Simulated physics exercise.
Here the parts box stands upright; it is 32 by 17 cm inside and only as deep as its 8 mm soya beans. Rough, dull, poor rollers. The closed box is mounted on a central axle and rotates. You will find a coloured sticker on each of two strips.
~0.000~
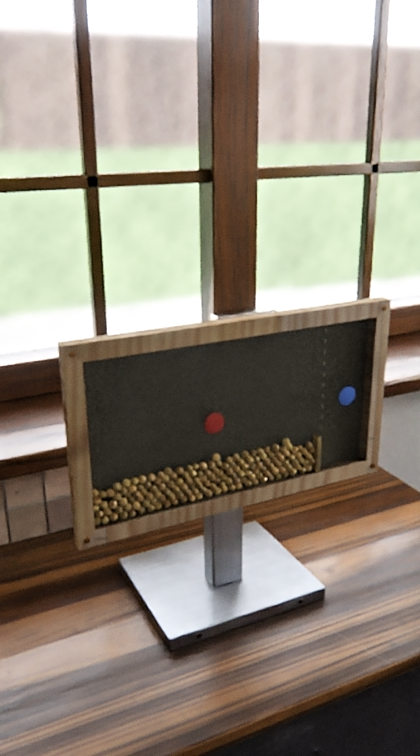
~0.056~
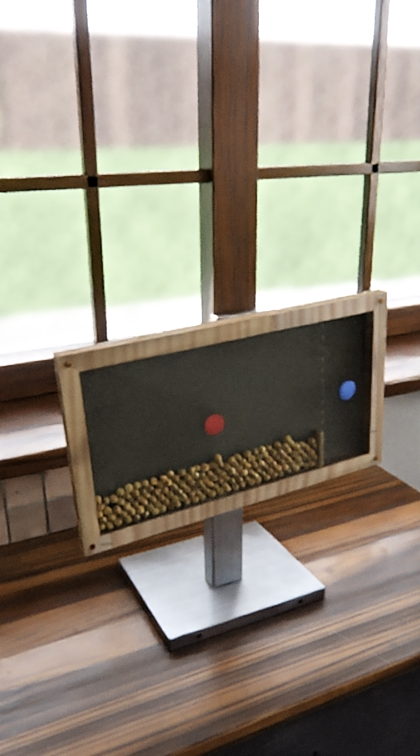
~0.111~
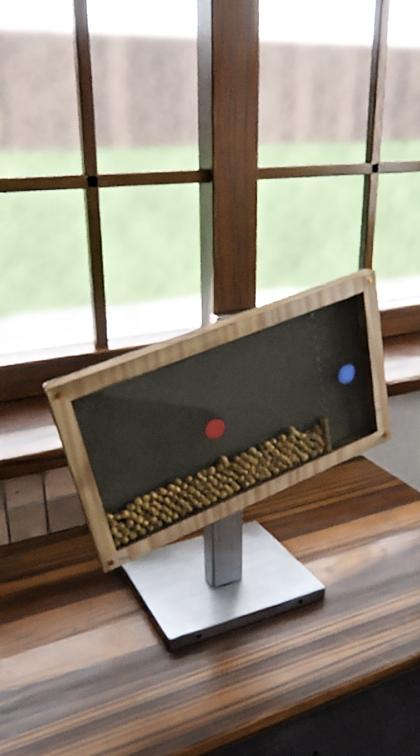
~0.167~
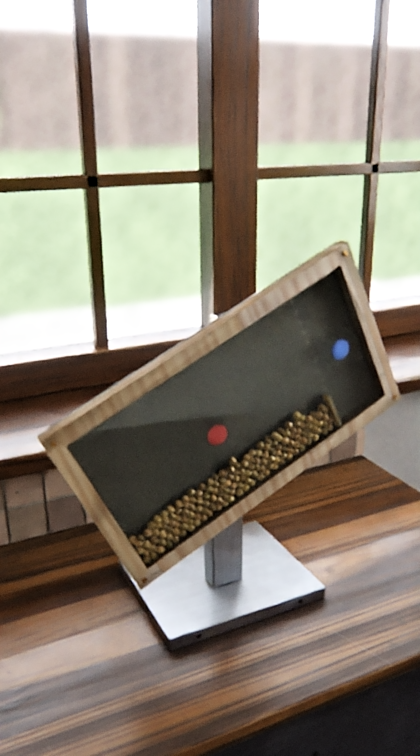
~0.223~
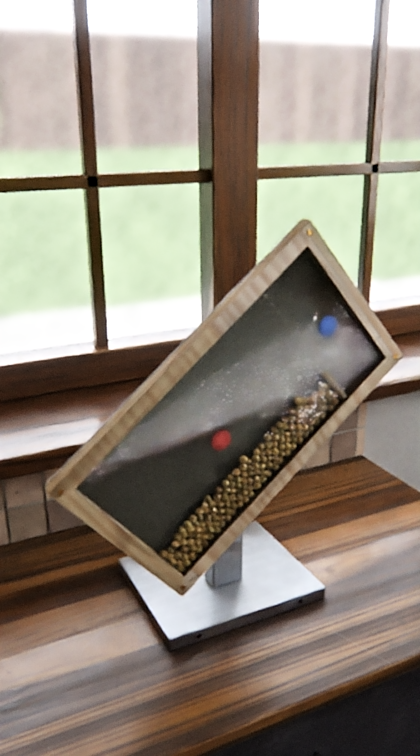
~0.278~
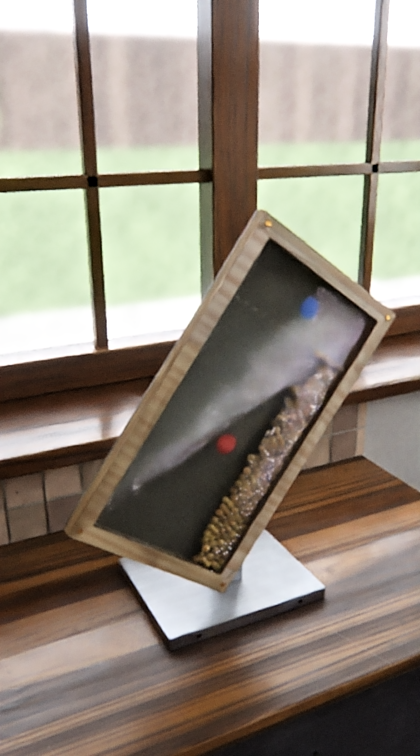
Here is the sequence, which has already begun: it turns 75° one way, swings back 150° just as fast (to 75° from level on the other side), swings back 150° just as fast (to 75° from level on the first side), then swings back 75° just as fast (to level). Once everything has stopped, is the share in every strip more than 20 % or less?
Red - more, blue - less.
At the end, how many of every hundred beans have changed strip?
I'd say something like 10 percent.
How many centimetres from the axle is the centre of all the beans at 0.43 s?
Right by about 4 cm and below by about 8 cm.
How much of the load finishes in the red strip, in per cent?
Something like 90 per cent finishes there.
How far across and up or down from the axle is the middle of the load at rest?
Left: About 7 cm; below: About 6 cm.
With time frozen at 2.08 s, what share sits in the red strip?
Roughly 85 per cent.
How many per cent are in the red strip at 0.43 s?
About 100 percent.
After 0.43 s, it stands 75° anticlockwise; the beans' middle is 4 cm right of and 8 cm below the centre; red 100 %.
After 2.08 s, it stands 39° anticlockwise; the beans' middle is 4 cm left of and 8 cm below the centre; red 85 %, blue 15 %.
After 2.30 s, it stands level; the beans' middle is 9 cm left of and 4 cm below the centre; red 90 %, blue 10 %.
All still by 3.5 s, it stands level; red 90 %, blue 10 %.
